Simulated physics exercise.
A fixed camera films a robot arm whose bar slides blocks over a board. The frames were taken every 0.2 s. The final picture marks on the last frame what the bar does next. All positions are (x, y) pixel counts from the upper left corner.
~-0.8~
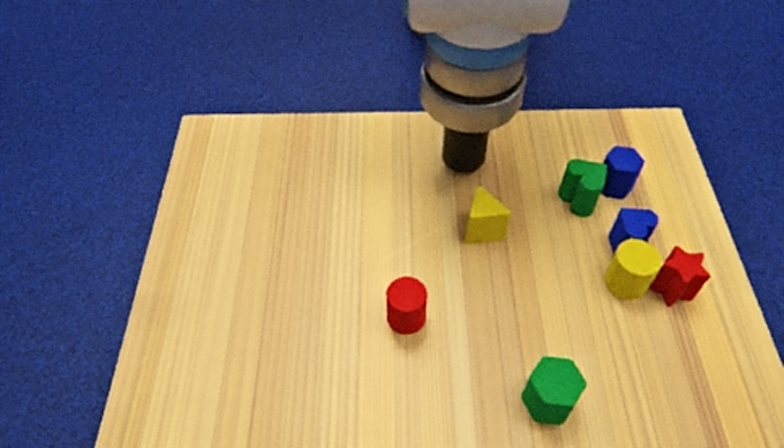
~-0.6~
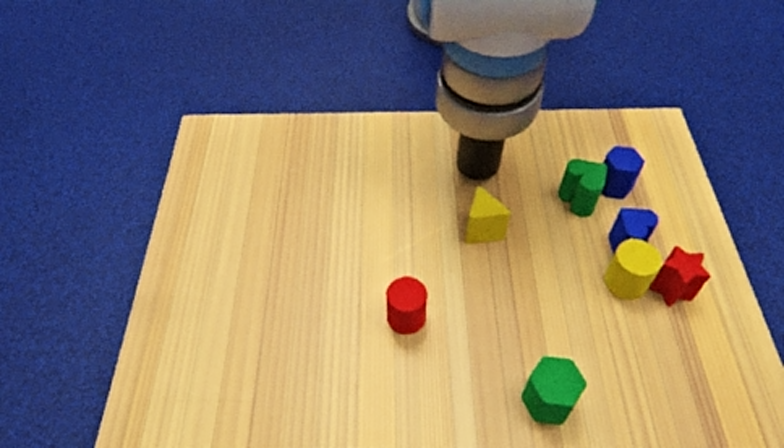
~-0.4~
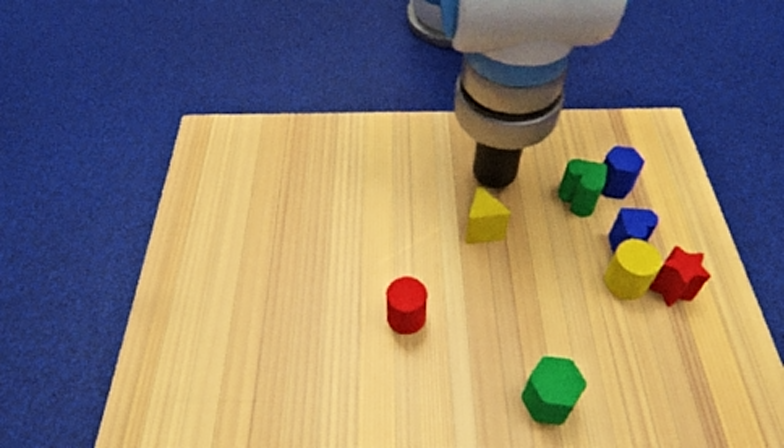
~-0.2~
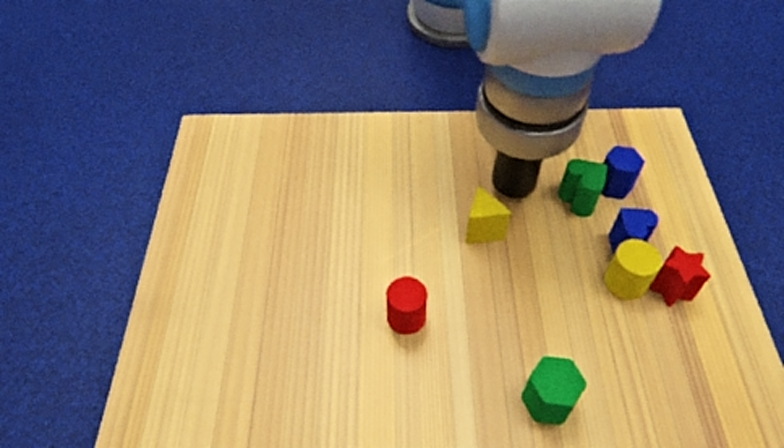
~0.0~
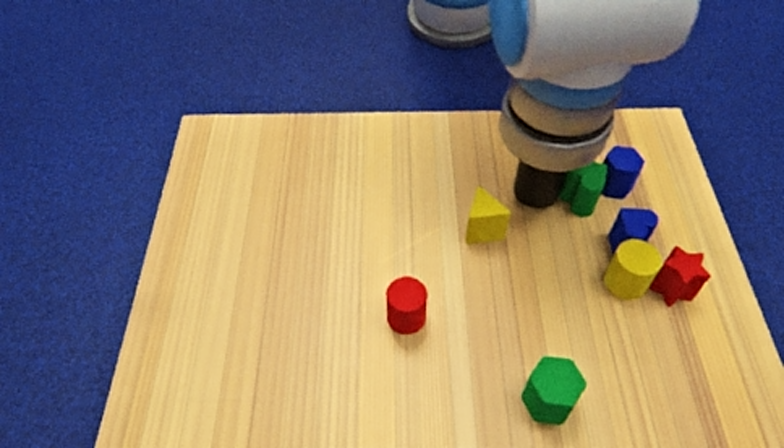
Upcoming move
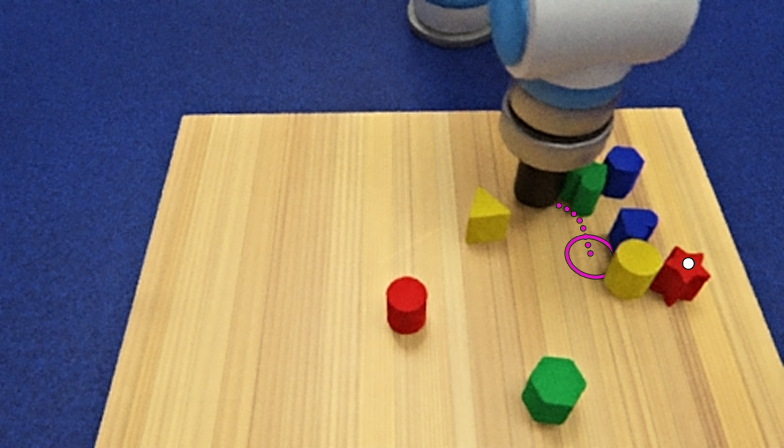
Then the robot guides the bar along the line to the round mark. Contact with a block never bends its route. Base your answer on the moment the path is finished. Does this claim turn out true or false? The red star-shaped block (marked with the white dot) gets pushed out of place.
Answer: False.
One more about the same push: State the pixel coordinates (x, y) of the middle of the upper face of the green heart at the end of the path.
At pixel (629, 184).
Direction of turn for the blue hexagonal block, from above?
Looking from above, the answer is counterclockwise.
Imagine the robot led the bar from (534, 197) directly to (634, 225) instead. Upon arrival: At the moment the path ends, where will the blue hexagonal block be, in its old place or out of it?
The block in question is displaced by the end.
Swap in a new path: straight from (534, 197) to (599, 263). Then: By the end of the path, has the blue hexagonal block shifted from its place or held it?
Left in place.
The line goes from (534, 197) over (564, 208) and (583, 229) to (591, 257); the dot is on the red star-shaped block.
What follows on the original path. Halfway along, bar (579, 211); green heart (629, 184); blue hexagonal block (636, 157), turned 40° anticlockwise.
At the end, bar (594, 251); green heart (629, 184); blue hexagonal block (636, 157), turned 40° anticlockwise; yellow circular block (643, 260); red star-shaped block unmoved.
